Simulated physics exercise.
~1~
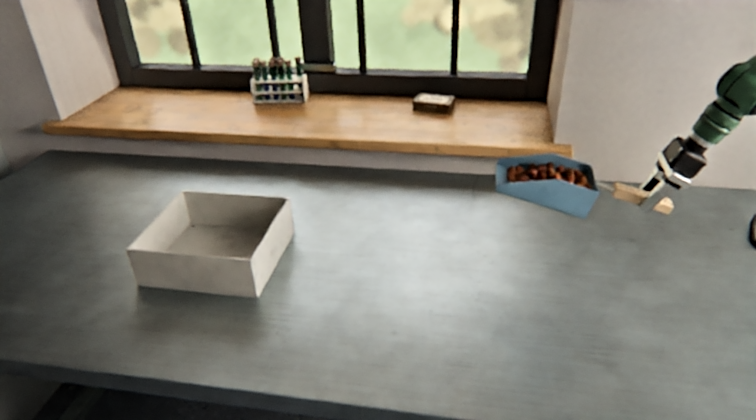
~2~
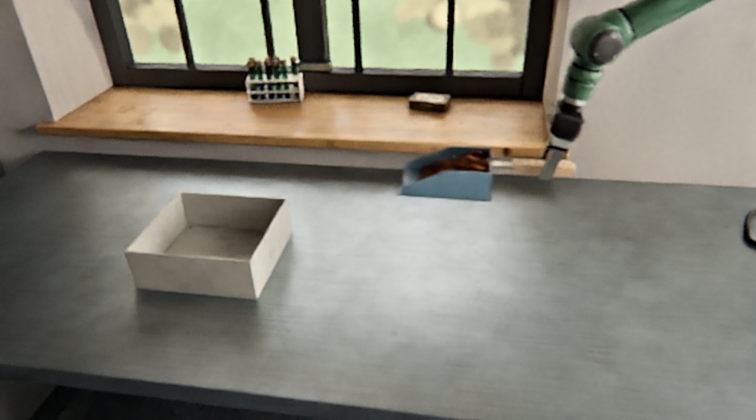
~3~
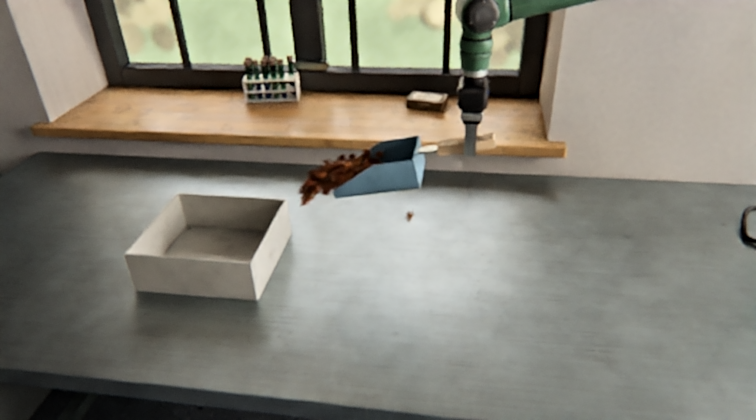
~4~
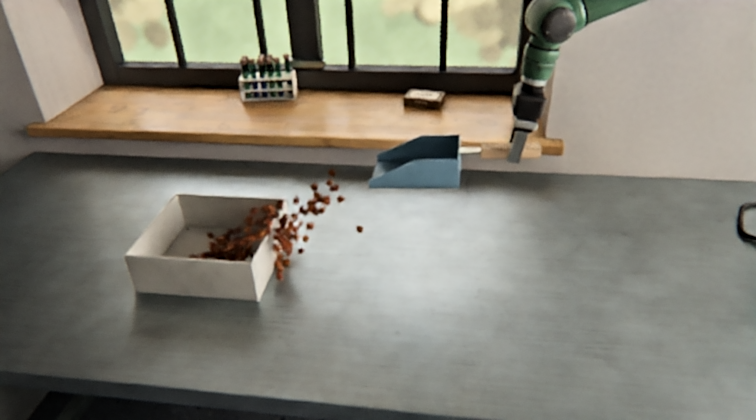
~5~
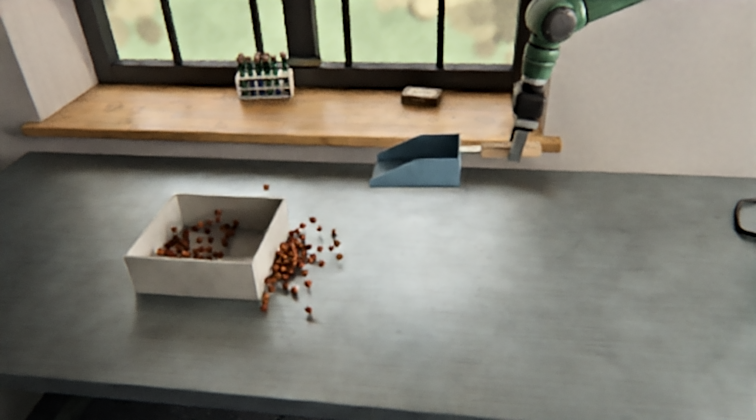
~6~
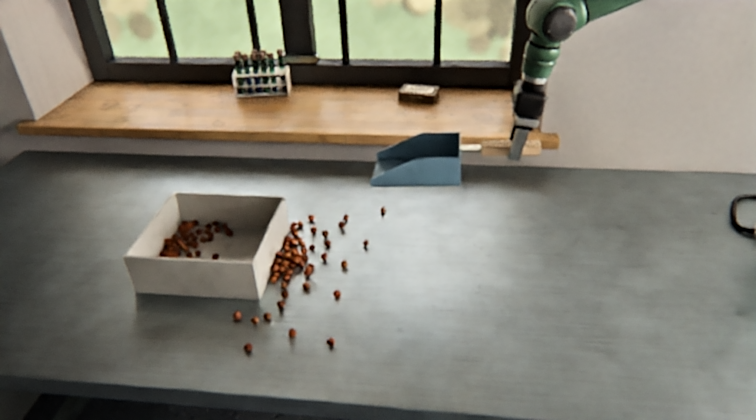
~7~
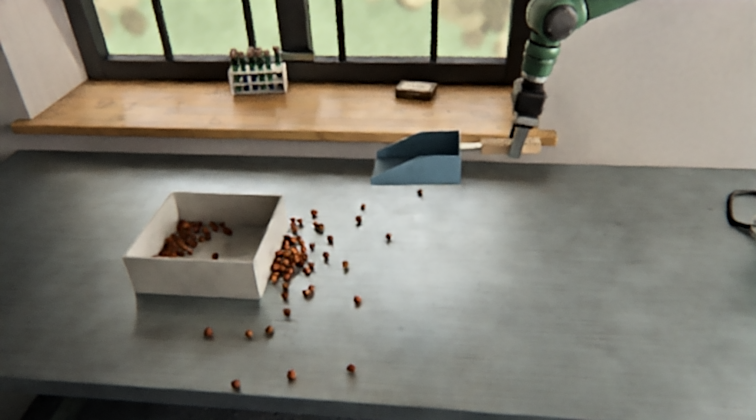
A robot arm flings hazelnuts from a blue scoop leftward, some landing in a box, others scattering.
